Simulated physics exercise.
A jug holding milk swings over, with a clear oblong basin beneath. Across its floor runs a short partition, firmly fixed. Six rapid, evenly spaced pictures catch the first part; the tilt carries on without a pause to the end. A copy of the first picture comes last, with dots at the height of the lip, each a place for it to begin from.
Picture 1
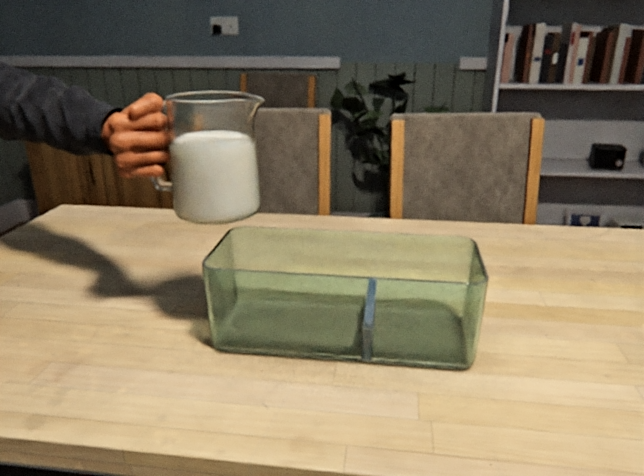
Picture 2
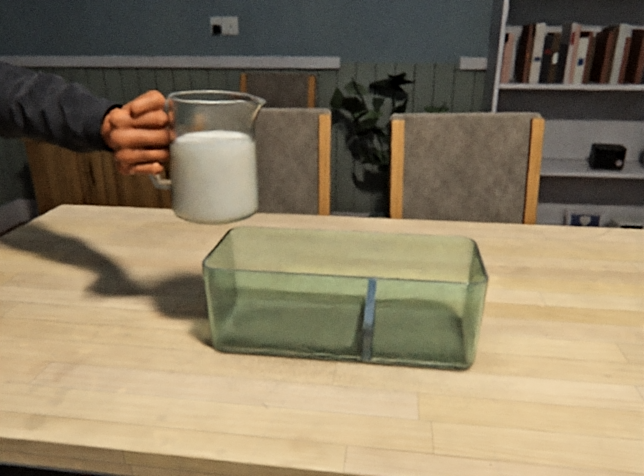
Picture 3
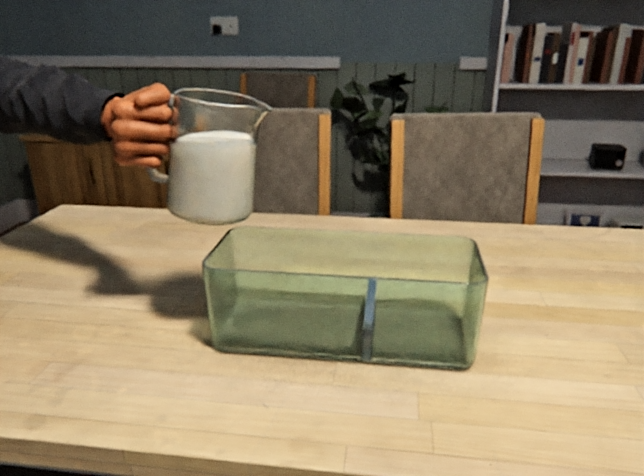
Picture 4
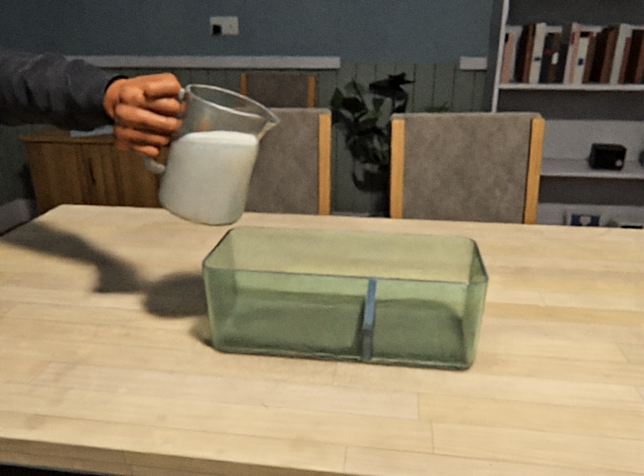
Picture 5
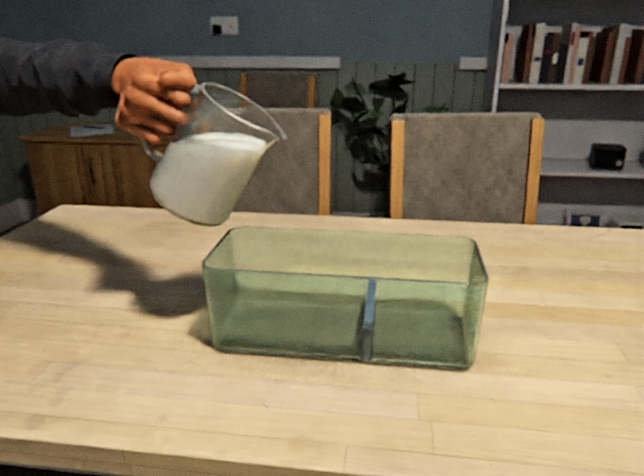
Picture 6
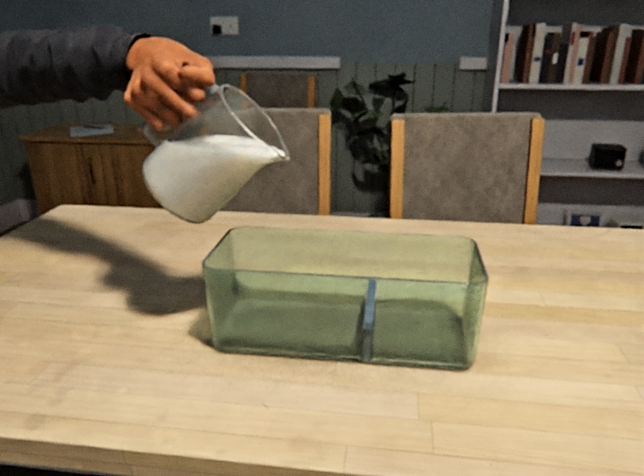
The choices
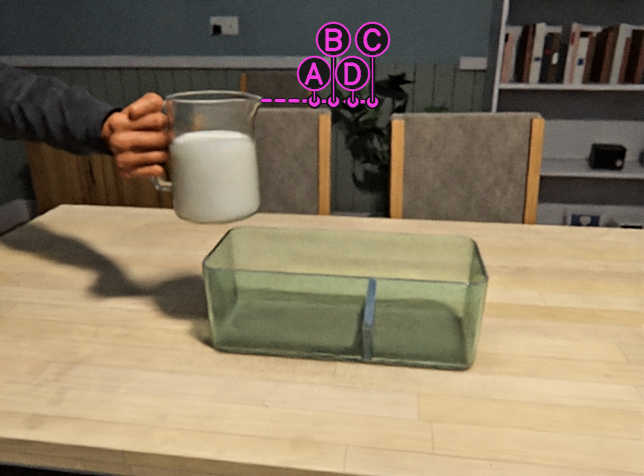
A hand tilts a glass jug of milk steadily to the right above a clear basin.
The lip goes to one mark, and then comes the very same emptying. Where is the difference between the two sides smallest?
The best spot is A.
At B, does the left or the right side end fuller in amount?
More ends on the right.
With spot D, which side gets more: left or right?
More ends on the right.
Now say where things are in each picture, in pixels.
Upright, lip at (262, 100); basin from (214, 345) to (474, 365); top of the wall at (370, 302); nothing has left yet, in the first frame.
Tipped about 2°, lip at (264, 102); nothing has left yet, in the second frame.
Tipped about 9°, lip at (270, 109); nothing has left yet, in the third frame.
Tipped about 19°, lip at (278, 121); nothing has left yet, in the fourth frame.
Tipped about 32°, lip at (285, 138); nothing has left yet, in the fifth frame.
Tipped about 47°, lip at (288, 158); nothing has left yet, in the sixth frame.
In magenta, A at (314, 101); B at (333, 101); C at (372, 101); D at (352, 101).
For spot A, about 51 % ends left of the wall and 48 % right of it.
For spot B, about 26 % ends left of the wall and 73 % right of it.
For spot C, about 13 % ends left of the wall and 85 % right of it.
For spot D, about 10 % ends left of the wall and 89 % right of it.
